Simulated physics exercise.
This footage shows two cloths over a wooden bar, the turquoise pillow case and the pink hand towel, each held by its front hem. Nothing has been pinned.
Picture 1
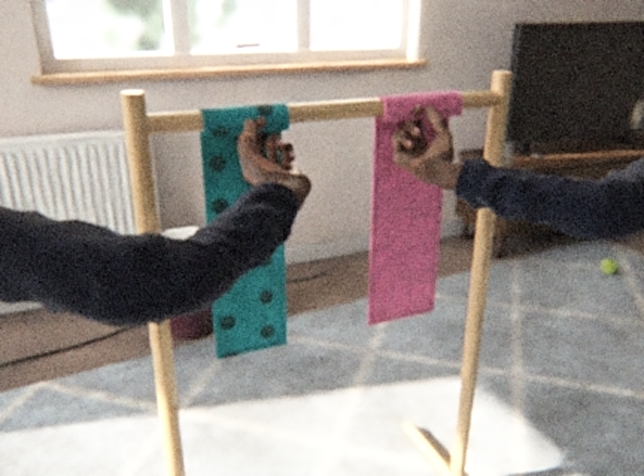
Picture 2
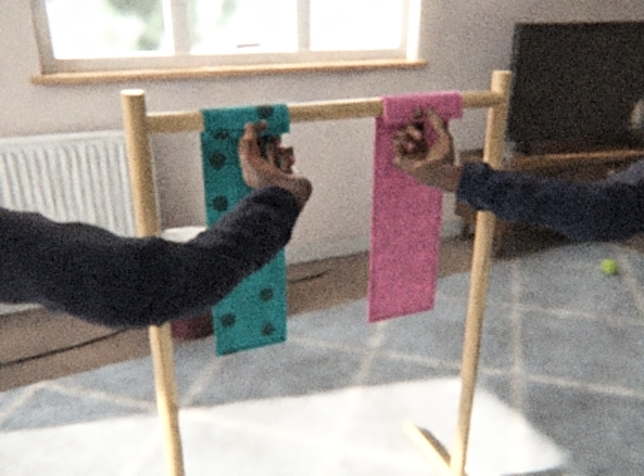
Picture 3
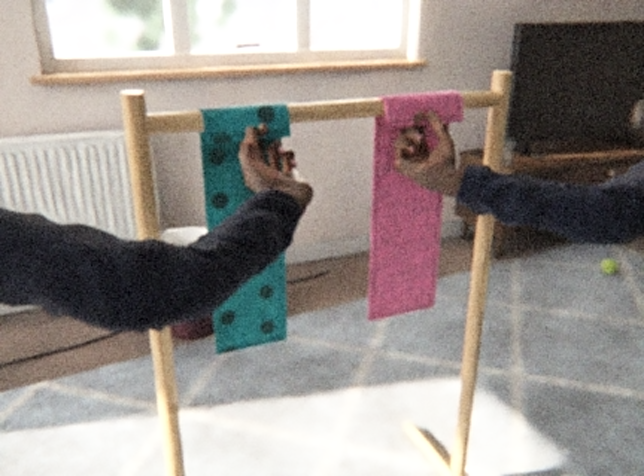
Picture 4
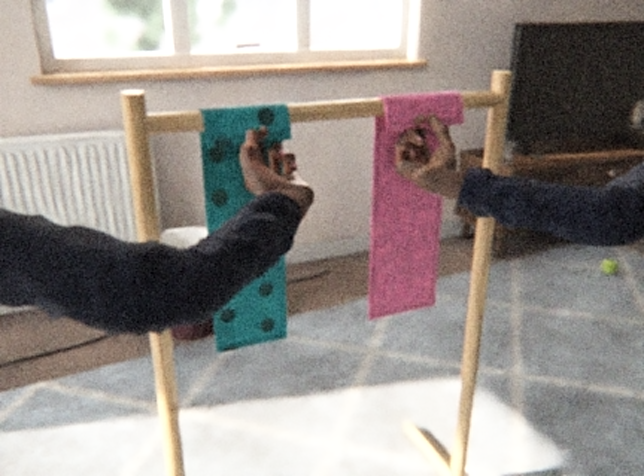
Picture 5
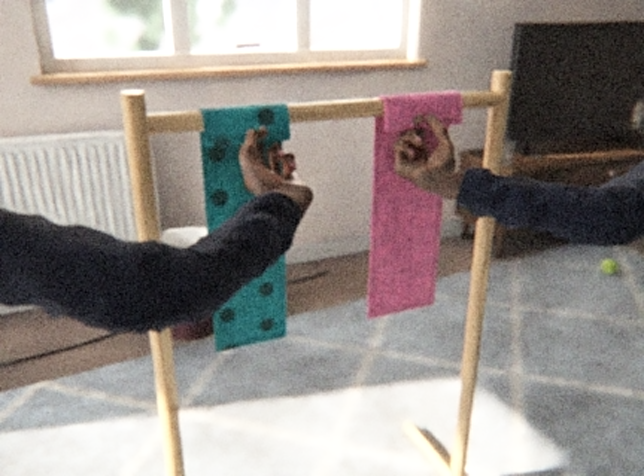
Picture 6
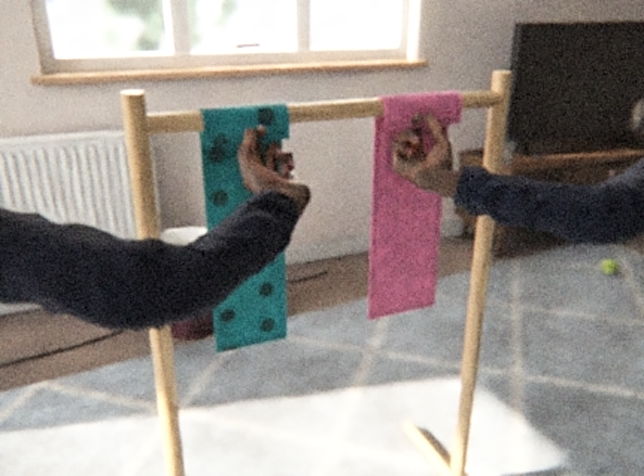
In the video, two hands in dark sleeves hold a turquoise spotted cloth on the left and a pink cloth on the right near the top of a wooden bar, shifting very slightly down, then slightly up.
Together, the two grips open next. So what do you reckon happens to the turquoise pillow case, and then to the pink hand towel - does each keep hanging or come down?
In the end the turquoise pillow case does not stay up. The pink hand towel does not stay up.
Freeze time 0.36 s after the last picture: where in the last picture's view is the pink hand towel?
About (400, 316).
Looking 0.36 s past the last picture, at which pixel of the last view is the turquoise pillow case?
Roughly at (251, 335).
Then, 0.36 s after the last picture, pillow case clear of the rail and dropping near (251, 334); hand towel clear of the rail and dropping near (400, 317).
Then, 0.62 s after the last picture, pillow case in a heap on the floor; hand towel in a heap on the floor.
At rest, pillow case in a heap on the floor; hand towel in a heap on the floor. The turquoise pillow case is pulled off by its long side and the pink hand towel slides off.
